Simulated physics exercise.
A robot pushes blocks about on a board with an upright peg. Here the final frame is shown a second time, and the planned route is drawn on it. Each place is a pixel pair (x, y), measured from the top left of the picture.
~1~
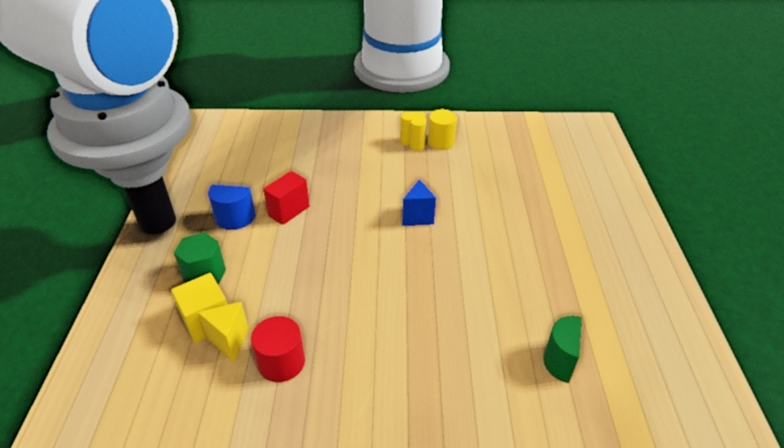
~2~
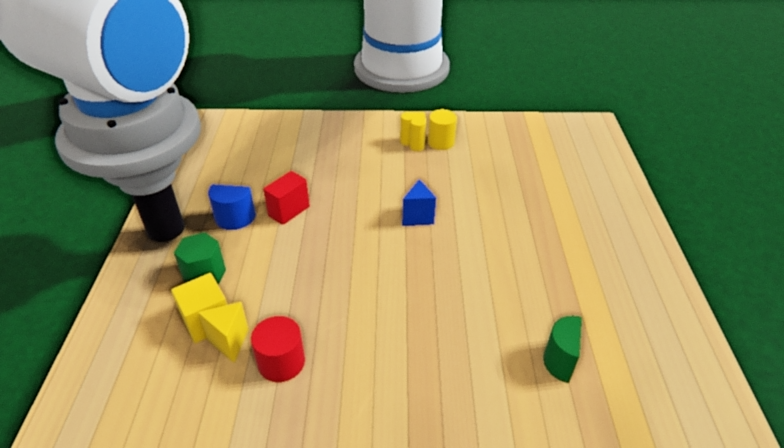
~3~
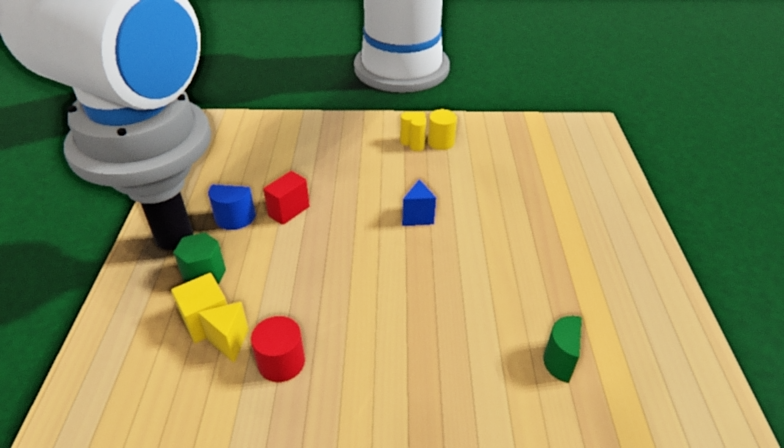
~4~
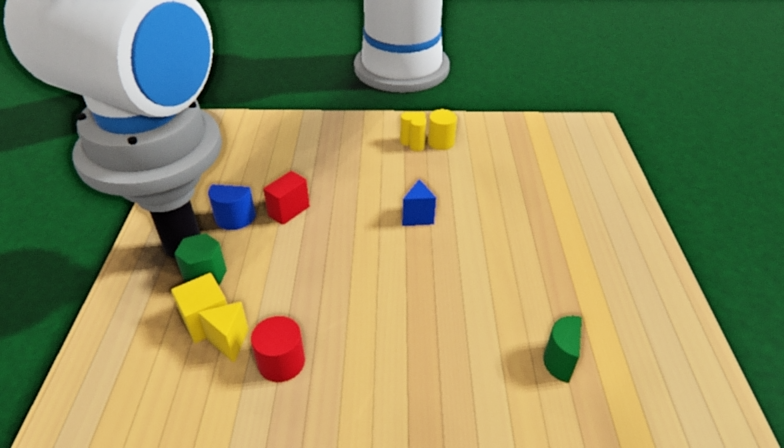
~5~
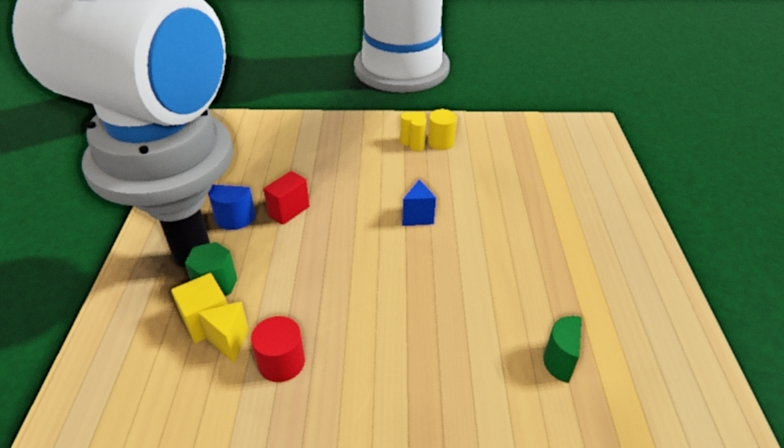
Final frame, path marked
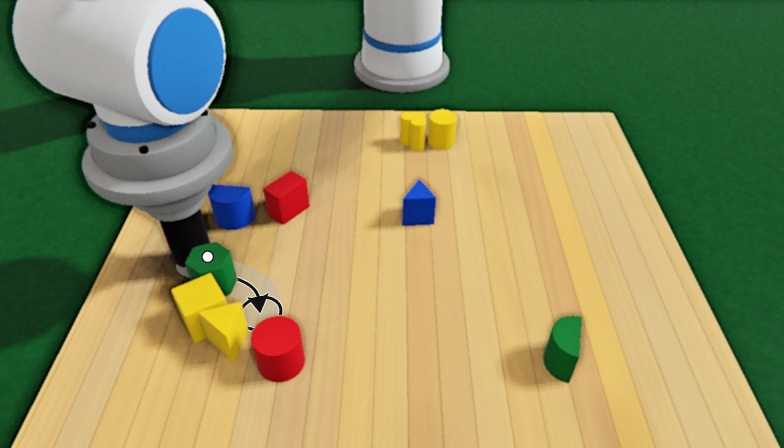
A robot arm's dark peg starts at the upper left of a wooden board scattered with coloured blocks and slides a short way down and to the right. It reaches the green hexagon and nudges it slightly down and right, while the other blocks stay still.
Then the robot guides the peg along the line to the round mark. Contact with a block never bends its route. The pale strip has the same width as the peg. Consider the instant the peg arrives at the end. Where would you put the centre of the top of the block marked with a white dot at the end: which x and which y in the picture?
Put as a pixel place, it's (260, 319).
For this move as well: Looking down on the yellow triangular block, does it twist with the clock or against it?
Bird's-eye view: Counterclockwise.
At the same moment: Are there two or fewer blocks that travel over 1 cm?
Final answer: No.
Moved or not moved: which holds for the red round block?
It will be nudged away from its spot.
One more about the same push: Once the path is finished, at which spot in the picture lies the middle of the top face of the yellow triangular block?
My best guess is (216, 338).
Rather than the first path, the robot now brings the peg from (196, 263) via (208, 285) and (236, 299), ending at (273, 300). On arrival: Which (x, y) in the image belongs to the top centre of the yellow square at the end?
My estimate: (210, 308).
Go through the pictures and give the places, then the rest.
In the first picture, peg's lower end at (158, 222); yellow square at (198, 294); green hexagon at (196, 247); yellow triangular block at (222, 316); red round block at (276, 335).
In the second picture, peg at (166, 230); blocks still.
In the third picture, peg at (175, 238); blocks still.
In the fourth picture, peg at (184, 246); blocks still.
In the fifth picture, peg at (193, 254); yellow square at (198, 294); green hexagon at (208, 257); yellow triangular block at (222, 316); red round block at (276, 335).
Drawn move, from (196, 263) via (224, 274) and (252, 287), ending at (260, 313); the dot is on the green hexagon.
What follows on the original path. One third of the way, peg at (222, 266); yellow square at (206, 302), turned 45° clockwise; green hexagon at (236, 271); yellow triangular block at (218, 333).
Two thirds of the way, peg at (250, 279); yellow square at (207, 308), turned 75° clockwise; green hexagon at (254, 290), turned 40° clockwise; yellow triangular block at (216, 337), turned 20° anticlockwise.
At the end, peg at (258, 305); yellow square at (206, 311), turned 90° clockwise; green hexagon at (260, 319), turned 60° clockwise; yellow triangular block at (216, 338), turned 20° anticlockwise; red round block at (281, 352).
